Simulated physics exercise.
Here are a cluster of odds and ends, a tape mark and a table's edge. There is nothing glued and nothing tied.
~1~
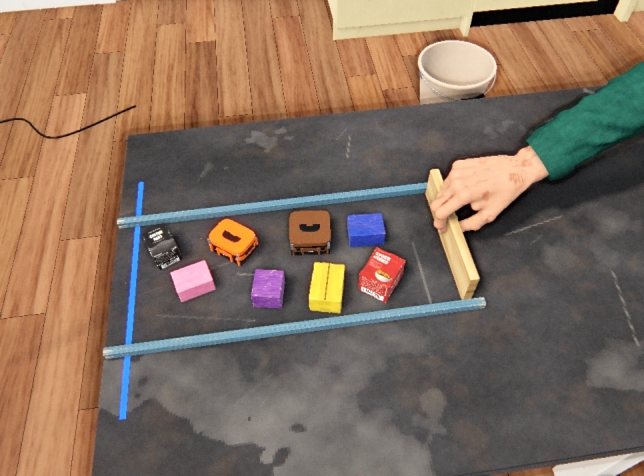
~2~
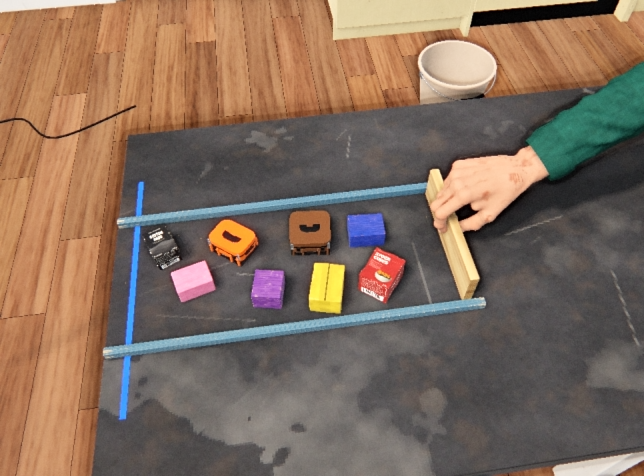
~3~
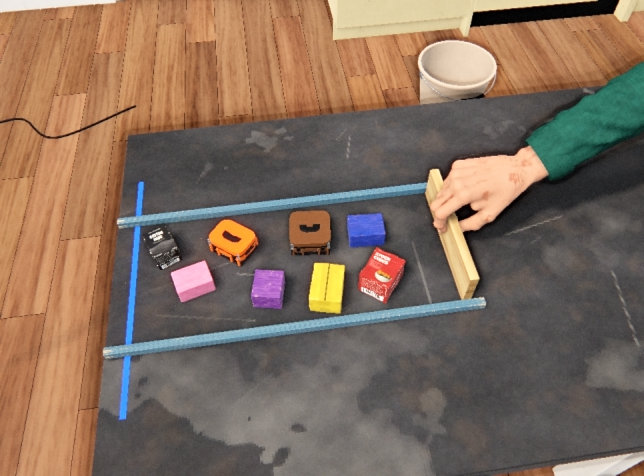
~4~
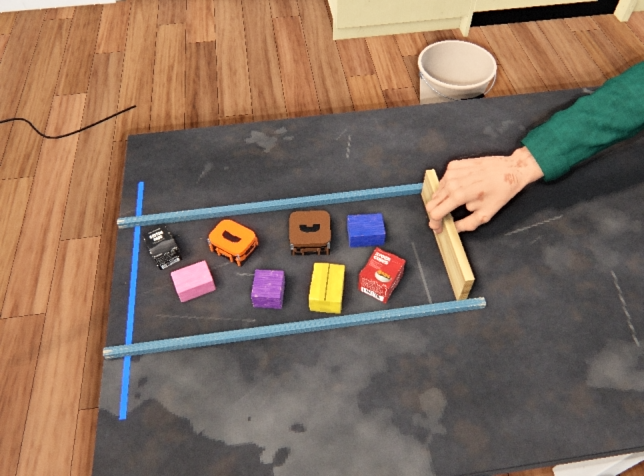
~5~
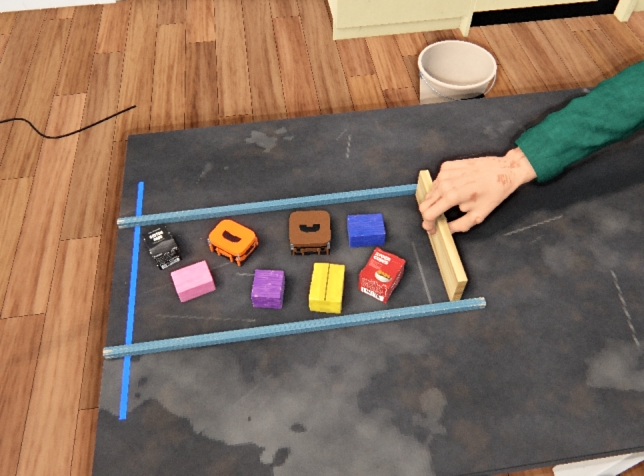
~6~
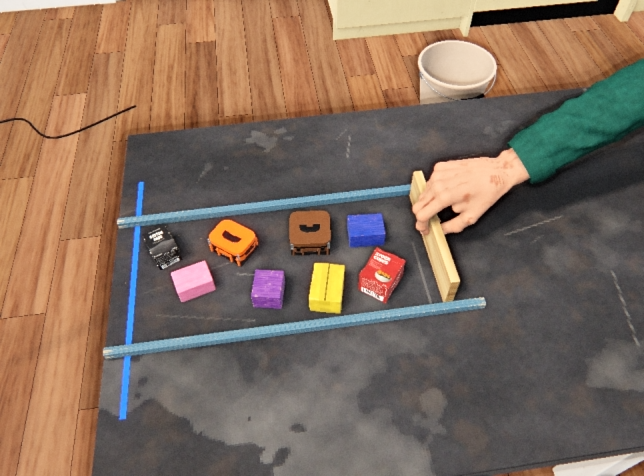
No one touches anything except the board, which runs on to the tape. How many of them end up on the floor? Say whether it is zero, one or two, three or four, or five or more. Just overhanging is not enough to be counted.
The loss over the edge is five or beyond.
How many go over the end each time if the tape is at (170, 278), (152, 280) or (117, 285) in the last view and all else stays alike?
Going through each try, you'd get 4, 6 and 8.
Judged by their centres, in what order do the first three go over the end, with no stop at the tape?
The black box goes first, followed by the orange case and then the pink block.
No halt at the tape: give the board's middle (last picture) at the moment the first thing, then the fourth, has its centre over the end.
It sits near (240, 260), and then near (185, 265).
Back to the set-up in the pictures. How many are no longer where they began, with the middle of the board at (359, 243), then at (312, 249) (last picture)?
At the first place 4, at the second 6.
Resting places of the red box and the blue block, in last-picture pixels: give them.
They come to rest around (109, 322) and (115, 261).
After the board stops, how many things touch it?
Count recorded: 2.
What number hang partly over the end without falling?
The total comes out at 2.
Early on, none off yet; black box at rest near (162, 247); pink block at rest near (194, 281); orange case travelled about its own width near (203, 245).
Finally, the number that fall off is five or more; lost, yellow box, brown case, purple block, orange case, pink block and black box.
